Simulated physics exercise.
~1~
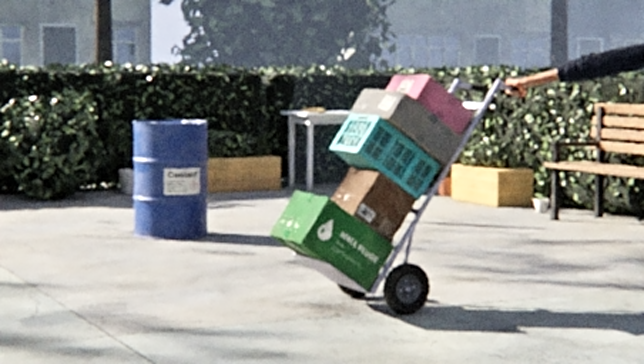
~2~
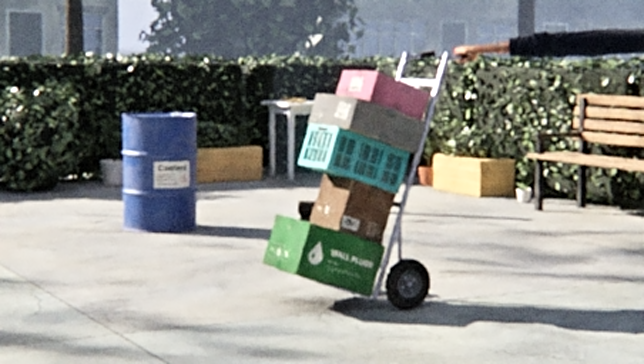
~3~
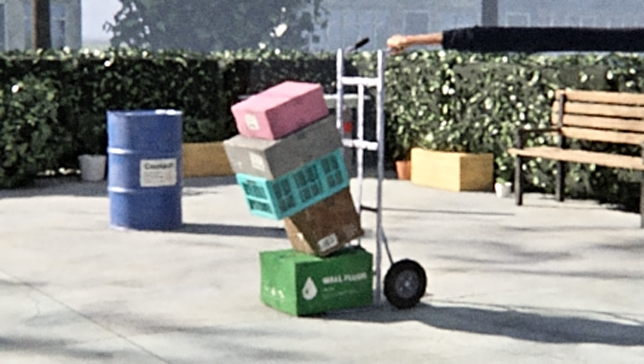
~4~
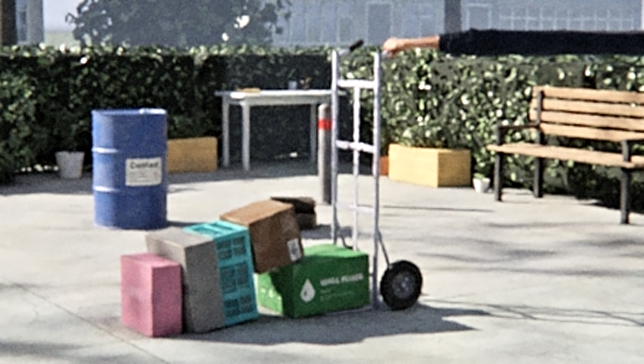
The clip opens on a hand truck tilted back in a paved yard, stacked with a green box, a brown box, a turquoise crate, a grey box and a pink parcel. An arm reaching in from the right grips the handle and swings the truck upright. As it stops, the upper items lean left over the green box, tipping together as a column. The pink parcel, grey box and turquoise crate topple off and land on the ground to the left. The brown box ends tipped over on the green box, which stays at the base of the upright truck.
